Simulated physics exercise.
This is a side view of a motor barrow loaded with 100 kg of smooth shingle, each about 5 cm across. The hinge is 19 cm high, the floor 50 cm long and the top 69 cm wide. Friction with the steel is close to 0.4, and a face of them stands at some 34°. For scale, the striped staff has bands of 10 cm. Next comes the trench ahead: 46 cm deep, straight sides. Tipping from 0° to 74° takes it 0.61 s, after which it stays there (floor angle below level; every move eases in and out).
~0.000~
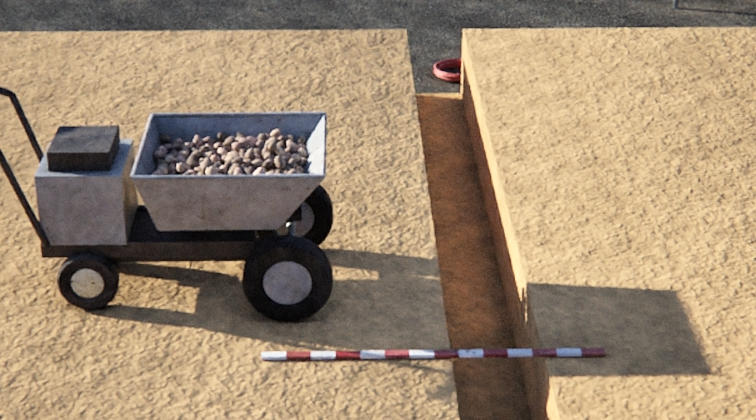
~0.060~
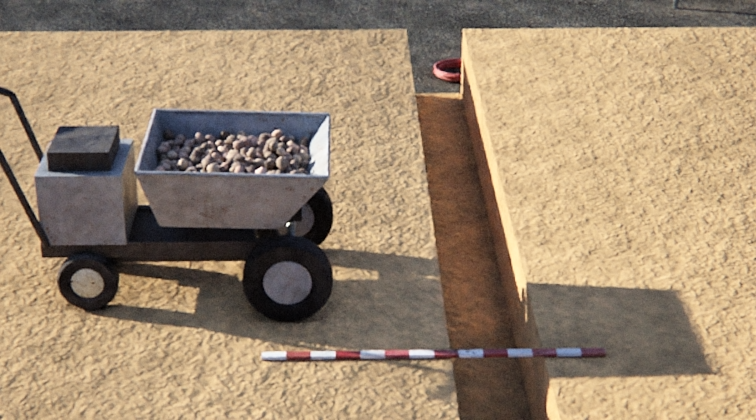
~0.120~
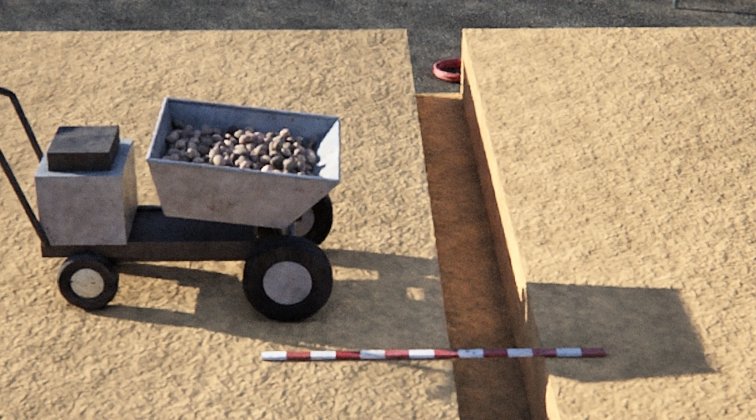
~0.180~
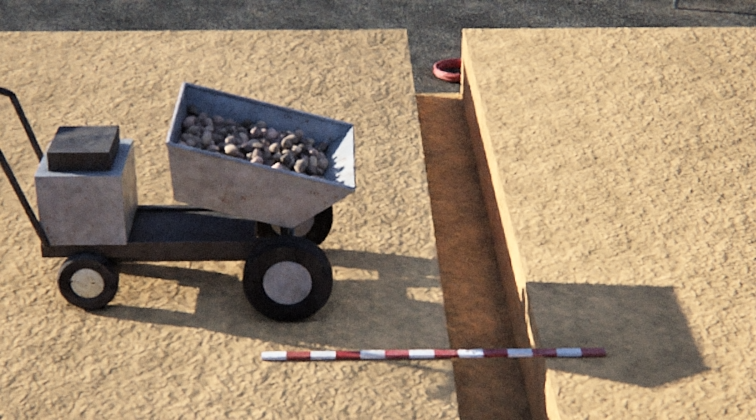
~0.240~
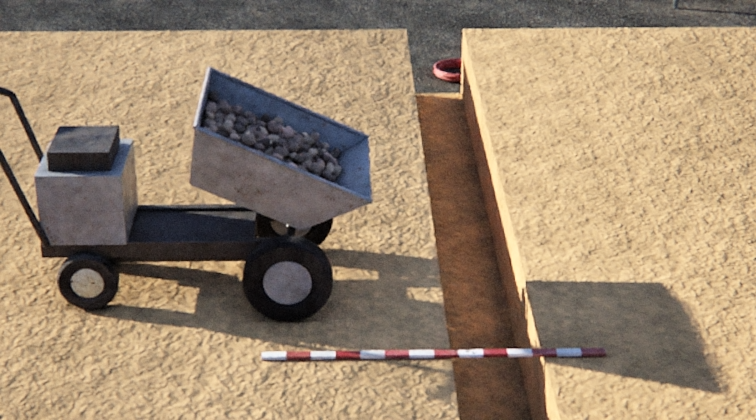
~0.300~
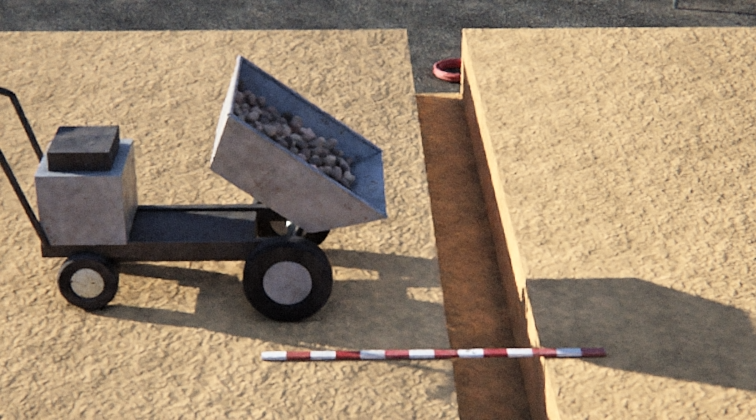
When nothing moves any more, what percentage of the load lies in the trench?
94 %.
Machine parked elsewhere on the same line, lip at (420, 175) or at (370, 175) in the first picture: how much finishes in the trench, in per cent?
Around 30% for the first place and 80% for the second.
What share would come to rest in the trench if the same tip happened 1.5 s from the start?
Roughly 90 per cent would.
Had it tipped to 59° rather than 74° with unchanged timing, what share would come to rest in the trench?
Some 70 in a hundred, I'd say.
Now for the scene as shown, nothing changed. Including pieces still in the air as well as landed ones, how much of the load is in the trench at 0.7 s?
I'd say near 25 per cent at that time.
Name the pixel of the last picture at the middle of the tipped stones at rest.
I'd point somewhere around (485, 358).
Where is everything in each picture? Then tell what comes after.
The skip is at 0°, its lip at (324, 176); the top of the load is at (263, 147), in the first picture.
The skip is at 2°, its lip at (329, 178); the top of the load is at (245, 148); the stones move at 0.4 m/s on average, in the second picture.
Lip at (340, 182), floor tilted 7°, highest stones at (206, 142); the stones move at 0.8 m/s on average, in the third picture.
The skip is at 16°, its lip at (355, 190); the top of the load is at (201, 127); the stones move at 1.2 m/s on average, in the fourth picture.
The skip is at 25°, its lip at (372, 202); the top of the load is at (217, 112); the stones move at 1.4 m/s on average, in the fifth picture.
Lip at (387, 218), floor tilted 36°, highest stones at (240, 101); the stones move at 1.5 m/s on average, in the sixth picture.
After 0.5 s the floor is at 63°; 100 % in the skip; the foremost stones are at (390, 222).
After 0.7 s the floor is at 74°; 65 % in the skip, 10 % short of the trench, 25 % in the trench; the foremost stones are at (488, 304).
After 1.1 s the floor is at 74°; 7 % in the skip, 11 % short of the trench, 81 % in the trench; the foremost stones are at (535, 320).
After 3.0 s the floor is at 74°; 0 % in the skip, 6 % short of the trench, 94 % in the trench; the foremost stones are at (562, 323).
